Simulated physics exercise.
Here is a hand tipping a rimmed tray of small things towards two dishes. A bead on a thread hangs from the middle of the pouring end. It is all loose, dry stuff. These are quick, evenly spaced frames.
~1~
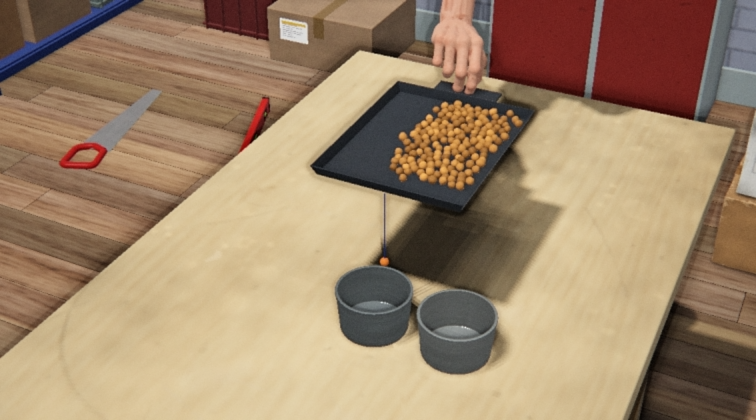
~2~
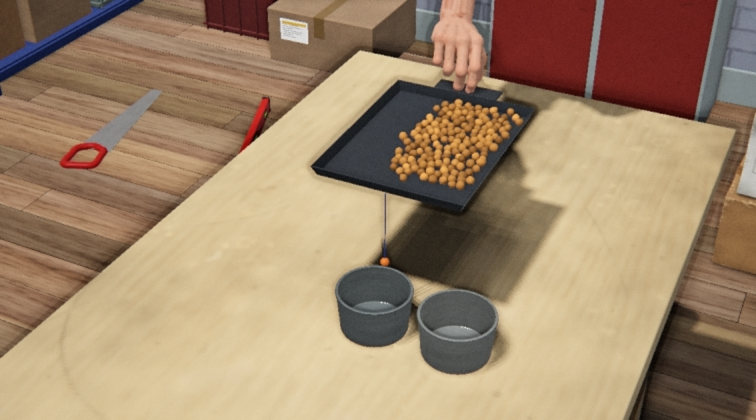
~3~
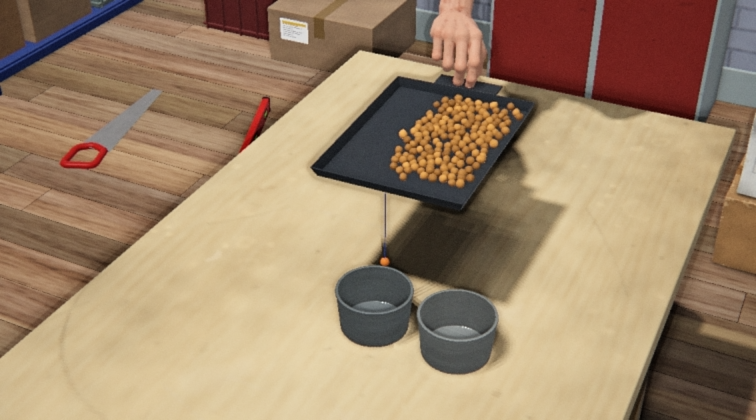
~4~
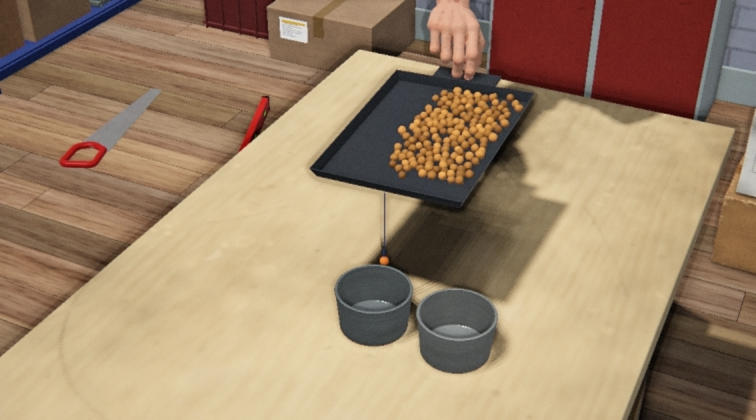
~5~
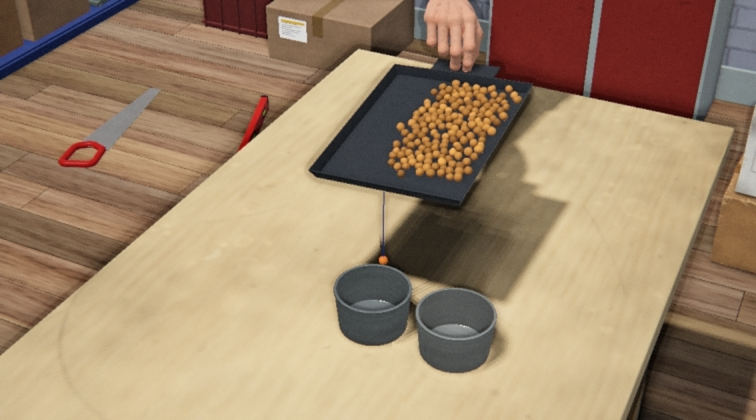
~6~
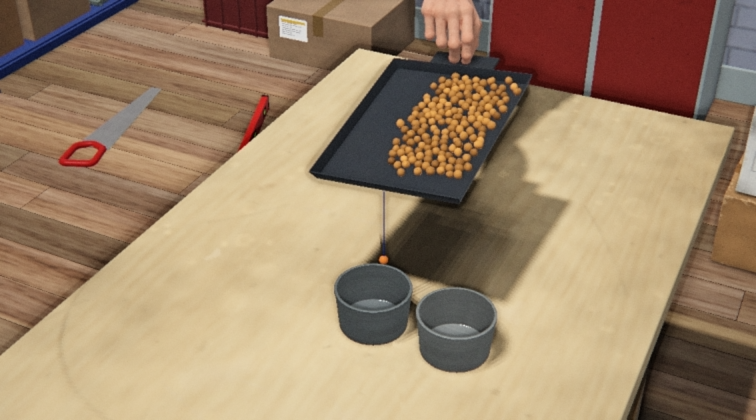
In a workshop with a wood-plank floor, a pale wooden table is seen from above at an angle. A hand at the far side holds a black rimmed tray with roasted chickpeas heaped toward its right, an orange bead hanging beneath its near edge, above two dark grey dishes, while a red-handled saw lies left. The hand slowly raises the tray's far end, tilting it slightly toward the near left corner, while the chickpeas keep their place on it and the camera stays practically still.
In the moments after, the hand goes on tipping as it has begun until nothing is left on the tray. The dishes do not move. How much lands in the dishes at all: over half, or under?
Together they catch under half.
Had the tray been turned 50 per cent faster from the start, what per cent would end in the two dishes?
About 10 per cent.
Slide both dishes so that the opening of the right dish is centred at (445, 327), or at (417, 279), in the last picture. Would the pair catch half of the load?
One: Not half. Two: More than half.
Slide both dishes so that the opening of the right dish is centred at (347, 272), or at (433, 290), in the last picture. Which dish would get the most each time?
At the first place right, at the second the left one.
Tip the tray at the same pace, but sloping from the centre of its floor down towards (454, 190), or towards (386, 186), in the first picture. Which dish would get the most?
In turn: The right dish; the left dish.
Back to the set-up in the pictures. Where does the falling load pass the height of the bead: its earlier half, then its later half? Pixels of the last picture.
Around (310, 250) and then (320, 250).
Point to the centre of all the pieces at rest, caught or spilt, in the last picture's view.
Roughly at (304, 298).
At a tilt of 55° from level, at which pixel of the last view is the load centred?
Close to (354, 164).
Soon after the last picture, tray tipped steeply; most on the tray; a stray few in the left dish; a small part outside both; a stray few in the air.
A little later, tray tipped right over; a stray few on the tray; a small part in the left dish; most outside both; a small part in the air.
Later still, tray tipped past a quarter turn; a small part in the left dish; most outside both.
At rest, tray tipped past a quarter turn; none in the right dish; a small part in the left dish; most outside both.
